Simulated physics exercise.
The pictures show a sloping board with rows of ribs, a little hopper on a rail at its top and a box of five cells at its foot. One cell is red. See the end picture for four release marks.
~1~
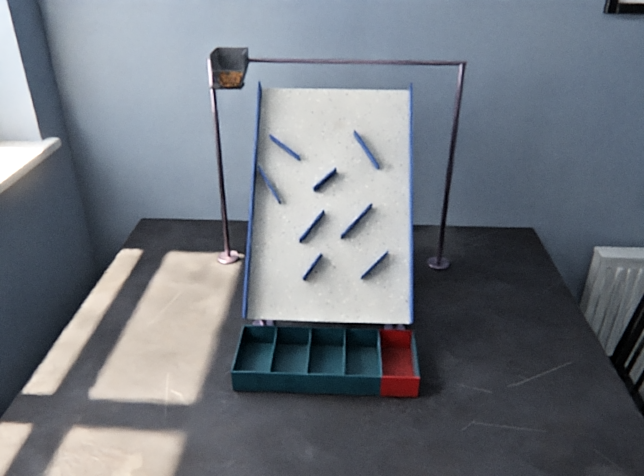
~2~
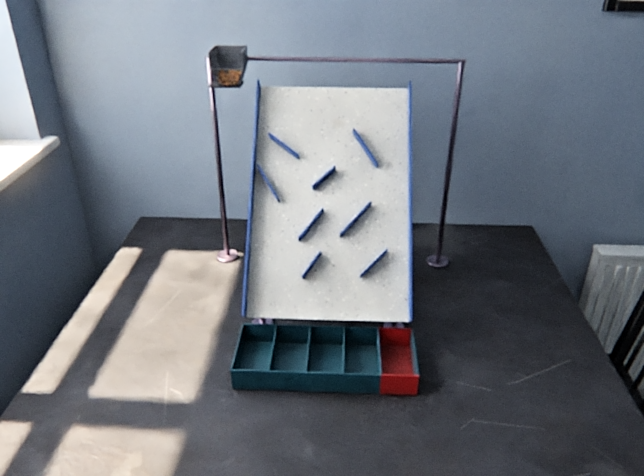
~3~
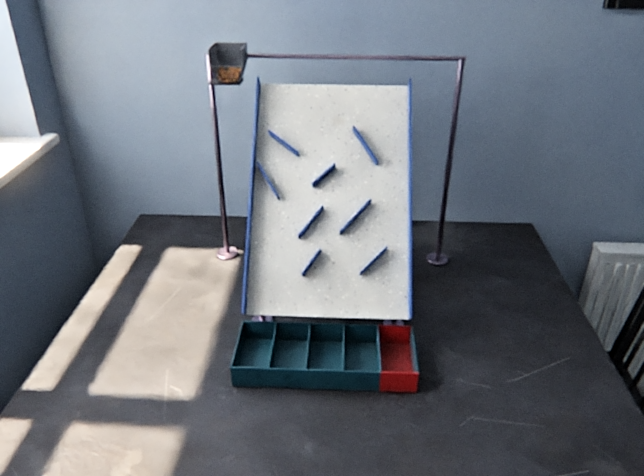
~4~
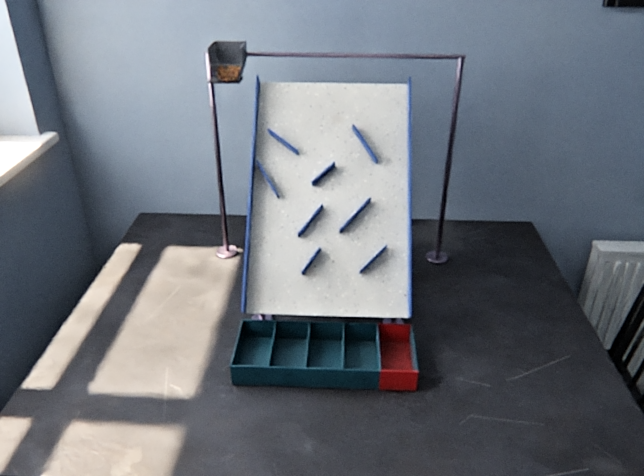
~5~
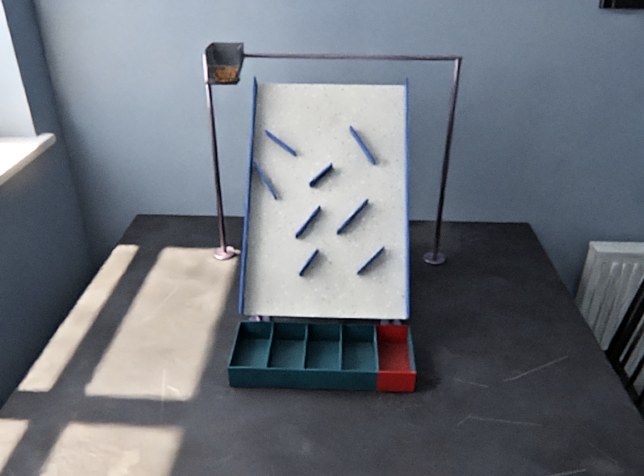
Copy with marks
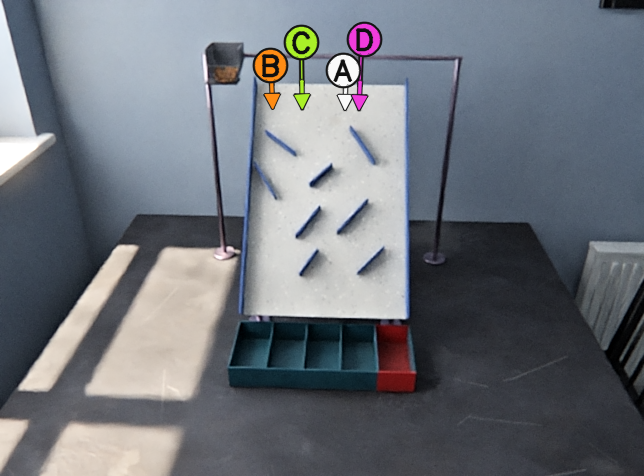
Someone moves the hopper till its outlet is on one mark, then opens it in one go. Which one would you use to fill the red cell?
Mark D does it best.
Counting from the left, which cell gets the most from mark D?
The fifth.
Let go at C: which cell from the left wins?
It is the first one.
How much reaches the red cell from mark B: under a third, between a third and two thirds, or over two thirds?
It is under a third.
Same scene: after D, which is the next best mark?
Here it is mark A.
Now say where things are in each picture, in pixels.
In the first frame, hopper (231, 77), roasted chickpeas, door shut.
In the second frame, ribs (269, 133) to (298, 155), (354, 128) to (378, 164), (257, 164) to (278, 199).
In the third frame, ribs (312, 184) to (335, 163), (298, 236) to (323, 206), (340, 232) to (371, 199).
In the fourth frame, ribs (302, 273) to (320, 247), (360, 271) to (387, 245).
In the fifth frame, red cell (396, 380), number 5 of 5 from the left.
On the marked copy, mark A meets the board at (345, 104); mark B meets the board at (272, 103); mark C meets the board at (302, 103); mark D meets the board at (359, 104).
For mark A, roughly a quarter in the red cell, roughly two thirds in other cells, about a tenth outside the box.
For mark B, not one piece in the red cell, almost all in other cells, about a tenth held on the board.
For mark C, not one piece in the red cell, every piece in other cells.
For mark D, the larger part in the red cell, about a tenth in other cells, about a tenth outside the box.
